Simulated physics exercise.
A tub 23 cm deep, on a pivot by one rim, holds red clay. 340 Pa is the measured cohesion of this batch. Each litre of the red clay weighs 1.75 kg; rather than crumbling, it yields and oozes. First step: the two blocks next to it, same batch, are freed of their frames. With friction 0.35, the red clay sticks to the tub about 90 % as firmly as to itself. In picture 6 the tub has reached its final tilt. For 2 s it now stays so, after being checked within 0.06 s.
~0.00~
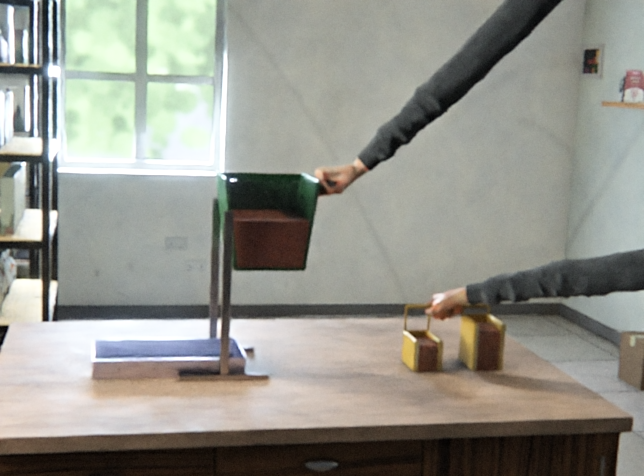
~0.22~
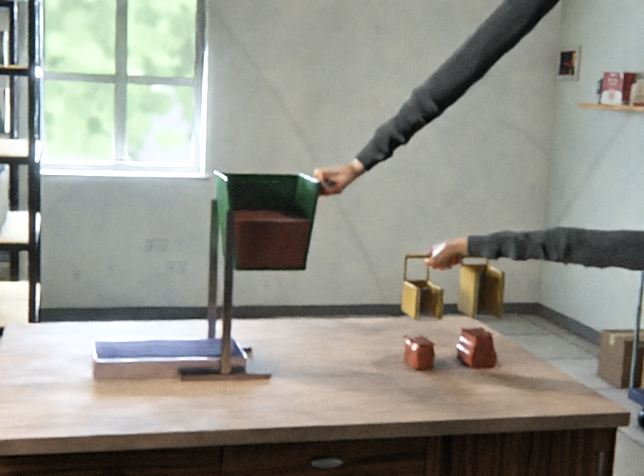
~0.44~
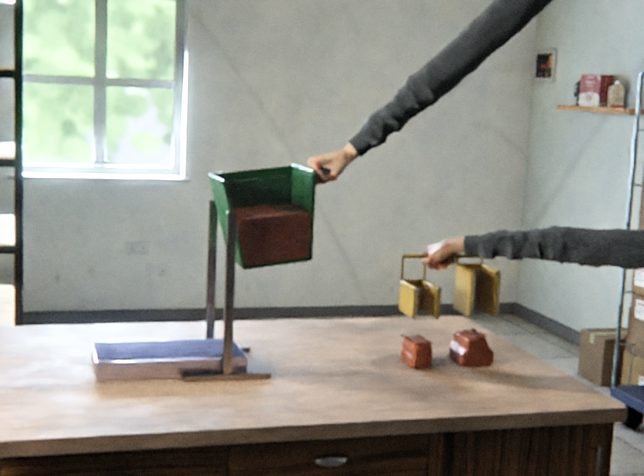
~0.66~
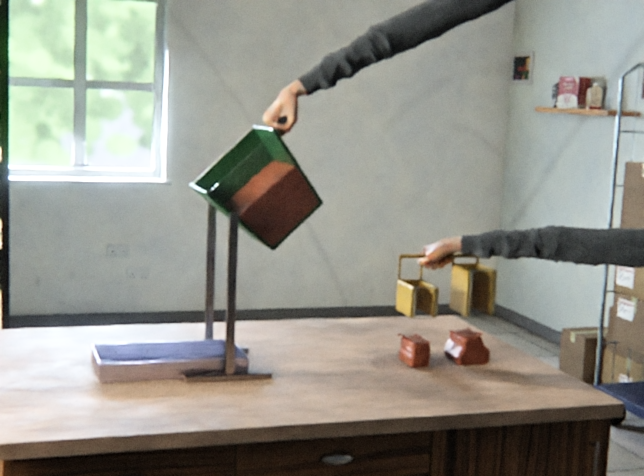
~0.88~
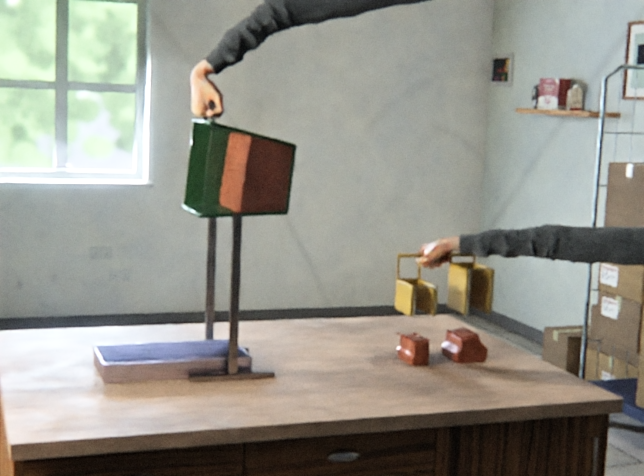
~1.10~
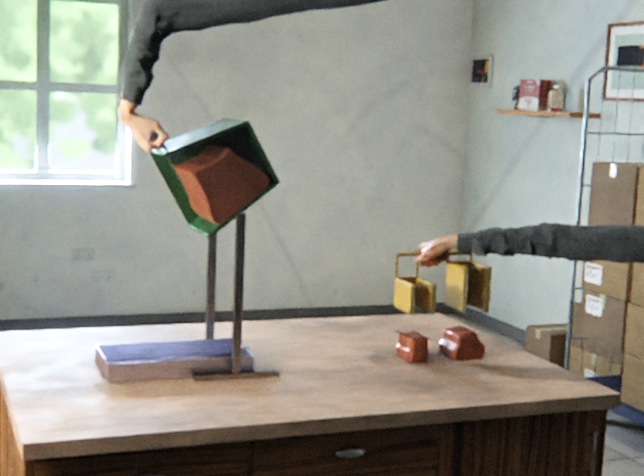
In the video, one hand lifts two yellow molds off two reddish clay blocks, the right one slumping slightly, then another hand swings a green tub of red clay upward and over to the left on its stand.
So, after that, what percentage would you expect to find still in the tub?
I would expect about 0 % still in the tub.
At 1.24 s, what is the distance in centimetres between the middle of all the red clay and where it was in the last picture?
Roughly 15 centimetres.
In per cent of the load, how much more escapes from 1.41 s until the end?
My estimate is near 0 in a hundred.
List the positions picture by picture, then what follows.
In the first frame, handle-side rim at (317, 182), tilt 0 degrees; top of the red clay at (298, 220); blocks stand 7.5 cm, 12 cm (left to right).
In the second frame, handle-side rim at (317, 182), tilt 0 degrees; top of the red clay at (299, 220); blocks stand 7.4 cm, 9.8 cm (left to right).
In the third frame, handle-side rim at (313, 172), tilt 7 degrees; top of the red clay at (306, 212); blocks stand 7.4 cm, 9.0 cm (left to right).
In the fourth frame, handle-side rim at (273, 132), tilt 44 degrees; top of the red clay at (293, 168); blocks stand 7.4 cm, 8.8 cm (left to right).
In the fifth frame, handle-side rim at (211, 125), tilt 85 degrees; top of the red clay at (255, 138); blocks stand 7.4 cm, 8.6 cm (left to right).
In the sixth frame, handle-side rim at (166, 157), tilt 120 degrees; top of the red clay at (231, 150); blocks stand 7.4 cm, 8.5 cm (left to right).
After 1.24 s, the tub is at 120 degrees and holds 43 %.
After 1.41 s, the tub is at 120 degrees and holds 0 %.
After 1.58 s, the tub is at 120 degrees and holds 0 %.
After 1.75 s, the tub is at 120 degrees and holds 0 %.
After 3.10 s, at the end, the tub is at 120 degrees and holds 0 %.
